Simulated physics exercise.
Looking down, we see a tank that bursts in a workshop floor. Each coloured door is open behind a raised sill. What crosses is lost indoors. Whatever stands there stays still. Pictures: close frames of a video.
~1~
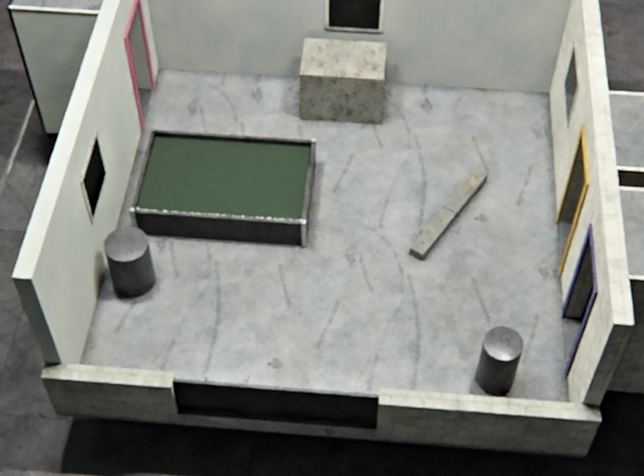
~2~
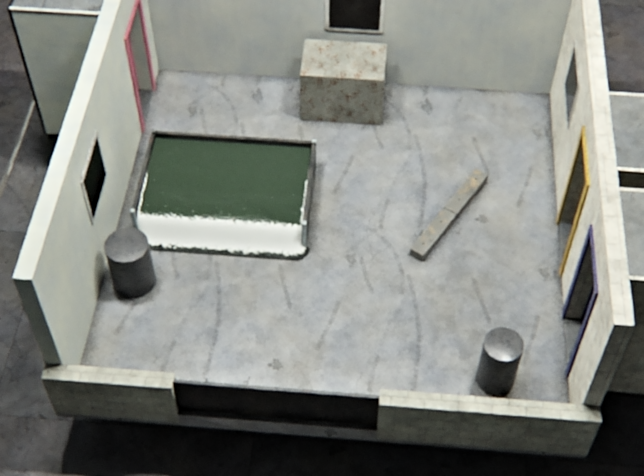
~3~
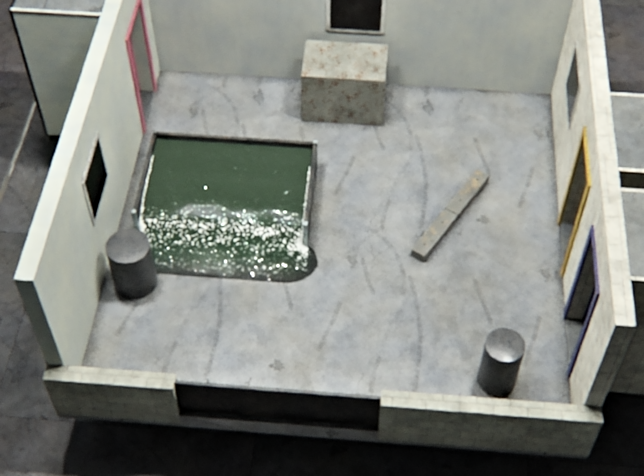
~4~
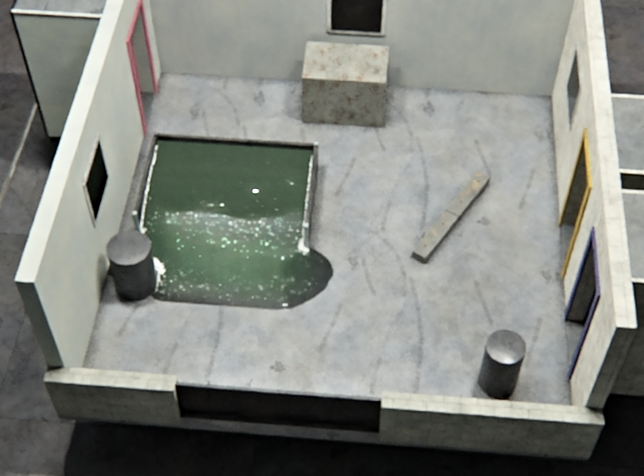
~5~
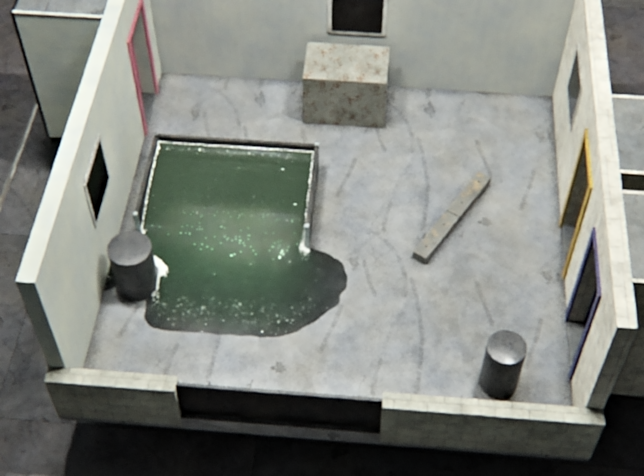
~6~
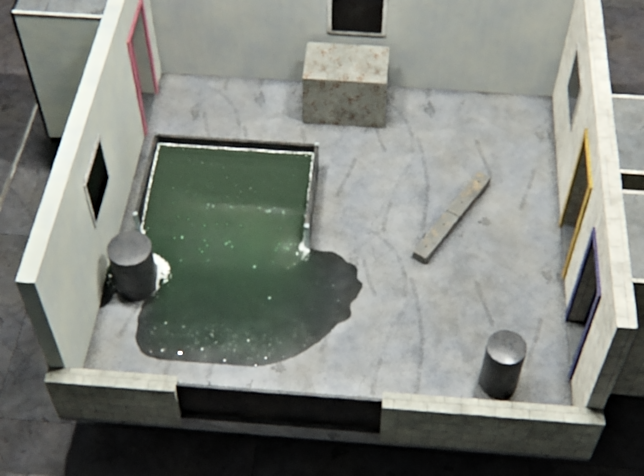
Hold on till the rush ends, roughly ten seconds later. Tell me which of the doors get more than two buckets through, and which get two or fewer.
Sorted out: The yellow door gets two or fewer; the pink door gets two or fewer; the blue door gets more than two.
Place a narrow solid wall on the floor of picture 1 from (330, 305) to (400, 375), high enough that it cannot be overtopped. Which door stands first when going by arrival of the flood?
That would be the door marked pink.
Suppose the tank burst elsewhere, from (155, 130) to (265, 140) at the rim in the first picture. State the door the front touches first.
First to be reached: The pink door.
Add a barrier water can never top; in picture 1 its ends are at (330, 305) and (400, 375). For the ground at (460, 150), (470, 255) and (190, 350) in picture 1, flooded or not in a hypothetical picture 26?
The first spot is untouched, the second untouched, the third swamped.
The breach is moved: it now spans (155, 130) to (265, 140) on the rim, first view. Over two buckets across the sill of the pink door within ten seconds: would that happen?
Well, it turns out the pink door crosses the threshold.
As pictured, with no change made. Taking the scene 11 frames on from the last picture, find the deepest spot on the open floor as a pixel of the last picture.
I'd say near (77, 394).
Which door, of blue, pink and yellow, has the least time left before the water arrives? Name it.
Going by the pictures, it would be the one in pink.
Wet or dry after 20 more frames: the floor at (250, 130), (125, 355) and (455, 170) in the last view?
First spot not wet, second inundated, third not wet.
A moment on, water covers 25 % of the floor; the yellow door not reached, the pink door not reached, the blue door not reached.
Next, water covers 30 % of the floor; the yellow door not reached, the pink door not reached, the blue door not reached.
Then, water covers 40 % of the floor; the yellow door not reached, the pink door wet at the sill, nothing in, the blue door not reached.
Later, water covers 70 % of the floor; the yellow door wet at the sill, nothing in, the pink door wet at the sill, nothing in, the blue door under two buckets in.
In the end, water covers 90 % of the floor; the yellow door under two buckets in, the pink door wet at the sill, nothing in, the blue door over two buckets in.
